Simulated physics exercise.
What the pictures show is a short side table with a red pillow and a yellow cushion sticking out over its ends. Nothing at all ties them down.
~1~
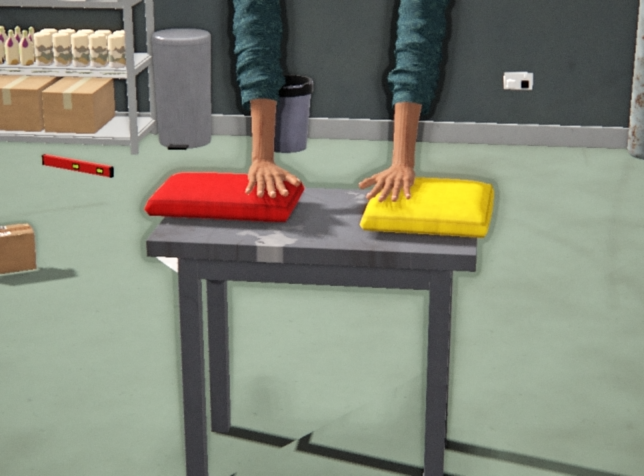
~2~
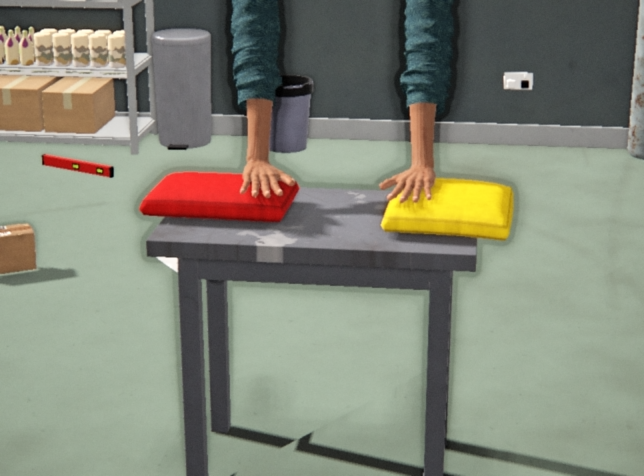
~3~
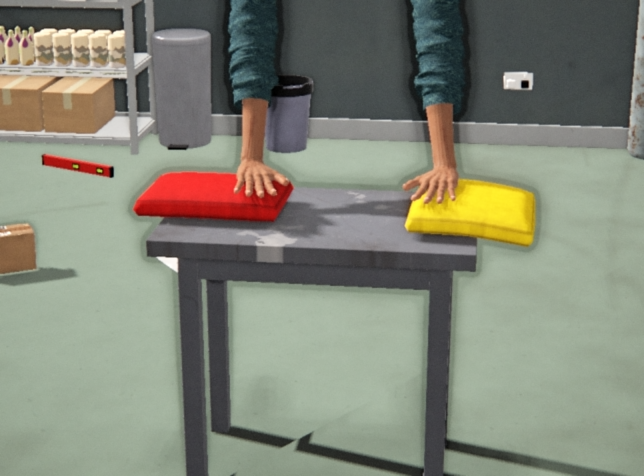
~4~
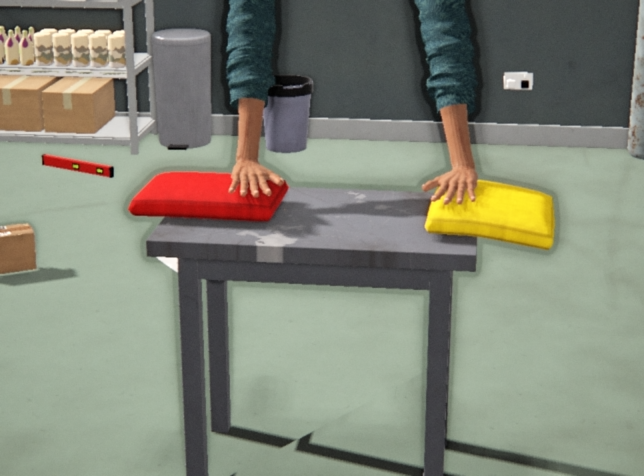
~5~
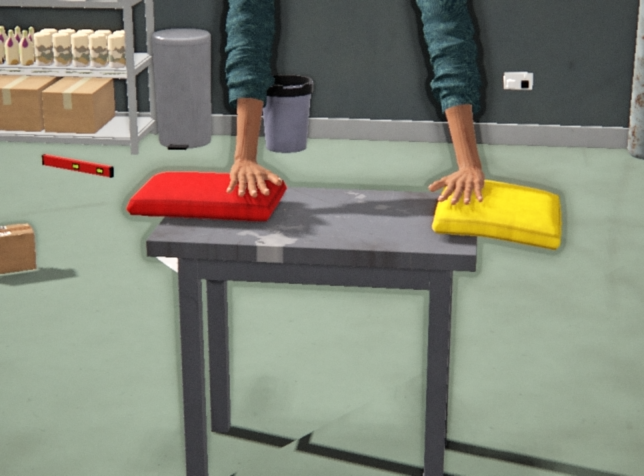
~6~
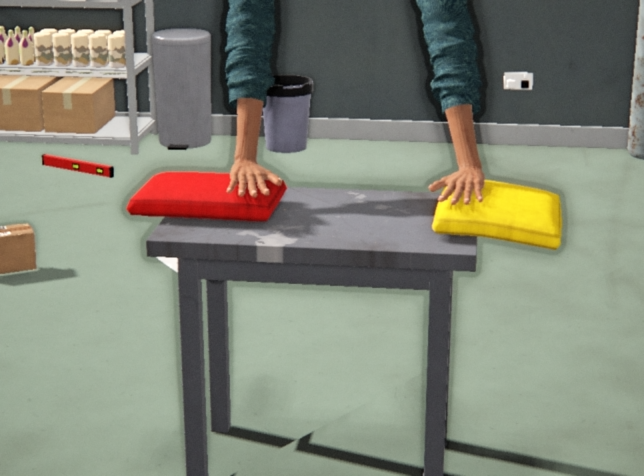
A yellow cushion was pushed rightward by one hand until much of it stuck out past the table's right end, while another hand nudged a red pillow slightly left at the opposite end.
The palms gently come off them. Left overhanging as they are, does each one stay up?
Outcome: I expect the red pillow will stay put once the hands are gone; I expect the yellow cushion will drop off once the hands are gone.
Then, 0.36 s after the last picture, pillow lying still; cushion falling near (507, 277).
Then, 0.64 s after the last picture, pillow lying still; cushion on the floor near (520, 454).
At rest, pillow lying still; cushion on the floor near (584, 456). The red pillow remains on top and the yellow cushion goes down.
